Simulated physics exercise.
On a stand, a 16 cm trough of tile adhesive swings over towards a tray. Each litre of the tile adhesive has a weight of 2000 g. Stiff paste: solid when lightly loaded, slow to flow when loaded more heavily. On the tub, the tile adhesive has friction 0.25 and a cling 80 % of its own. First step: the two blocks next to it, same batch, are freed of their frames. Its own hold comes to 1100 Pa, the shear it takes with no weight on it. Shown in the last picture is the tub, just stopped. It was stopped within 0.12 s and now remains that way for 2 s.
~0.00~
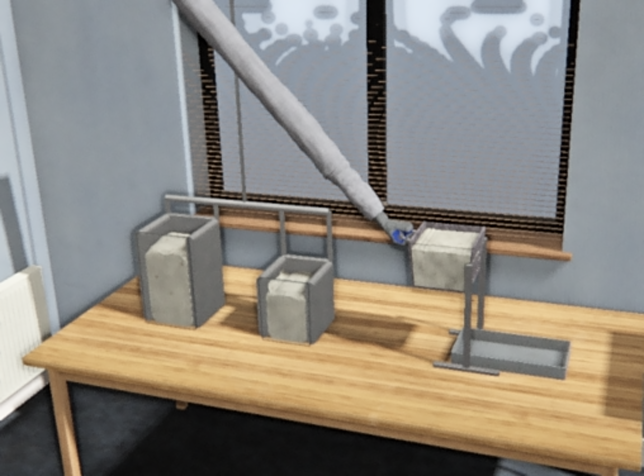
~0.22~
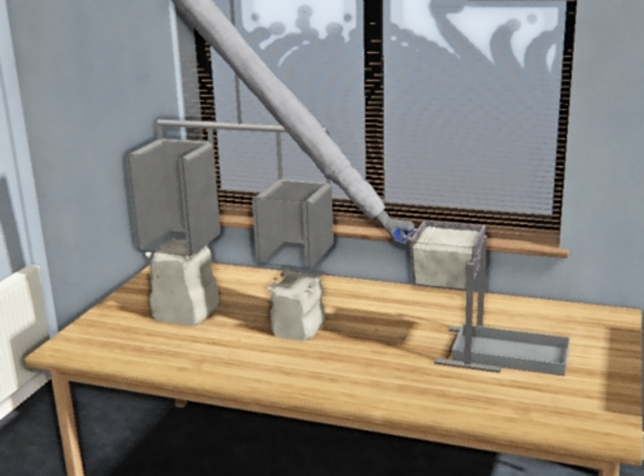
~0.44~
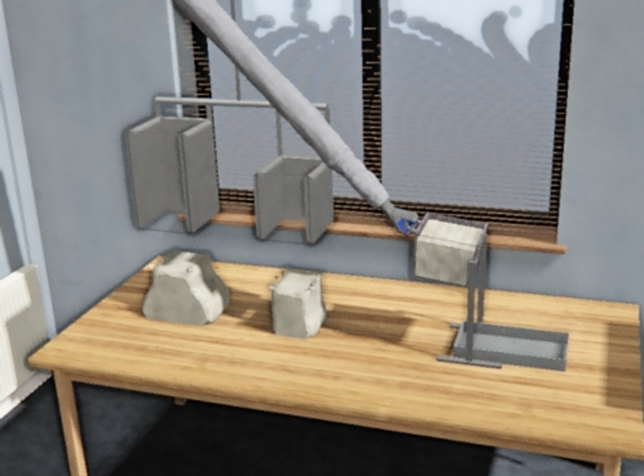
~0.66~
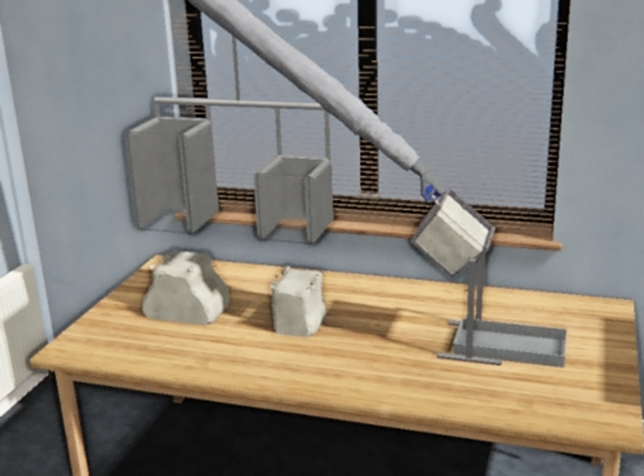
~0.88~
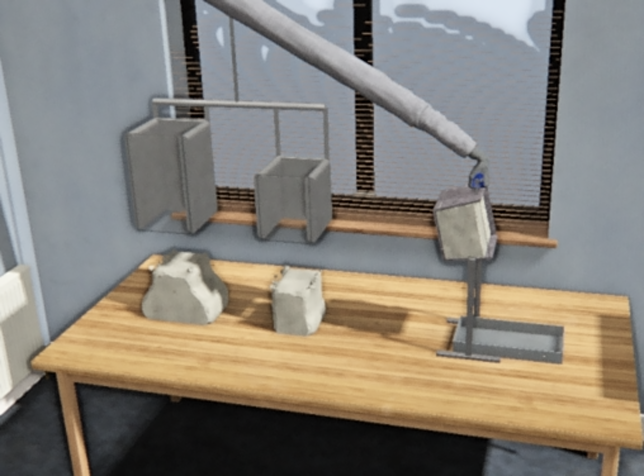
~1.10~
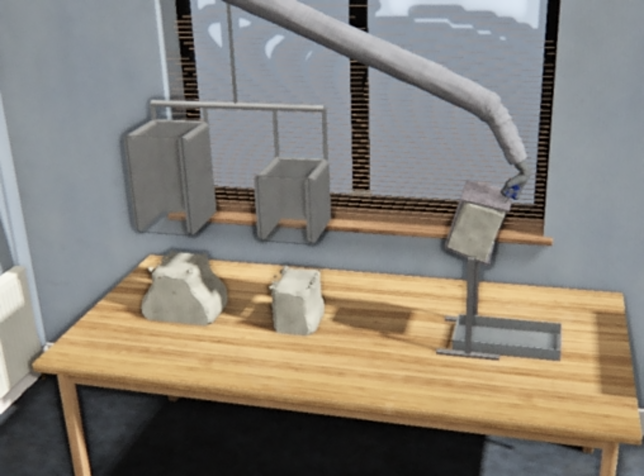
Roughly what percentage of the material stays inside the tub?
14 %.
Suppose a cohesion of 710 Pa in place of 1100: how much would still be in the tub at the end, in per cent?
That comes out at roughly 8 %.
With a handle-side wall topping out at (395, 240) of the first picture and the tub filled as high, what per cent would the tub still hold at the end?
Some 10 percent would still be in the tub at the end.
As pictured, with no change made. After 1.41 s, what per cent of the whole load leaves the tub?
Load share from then on: Near 25 %.
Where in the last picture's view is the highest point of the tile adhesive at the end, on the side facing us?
Somewhere near (454, 237) in the last view.
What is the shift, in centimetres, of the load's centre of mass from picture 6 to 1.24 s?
Distance: About 4 cm.
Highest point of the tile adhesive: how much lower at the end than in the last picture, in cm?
About 13 cm.
By 1.24 s, the tub is at 105 degrees and holds 88 %.
By 1.41 s, the tub is at 105 degrees and holds 41 %.
By 1.58 s, the tub is at 105 degrees and holds 14 %.
By 1.75 s, the tub is at 105 degrees and holds 14 %.
By 3.10 s, at the end, the tub is at 105 degrees and holds 14 %.
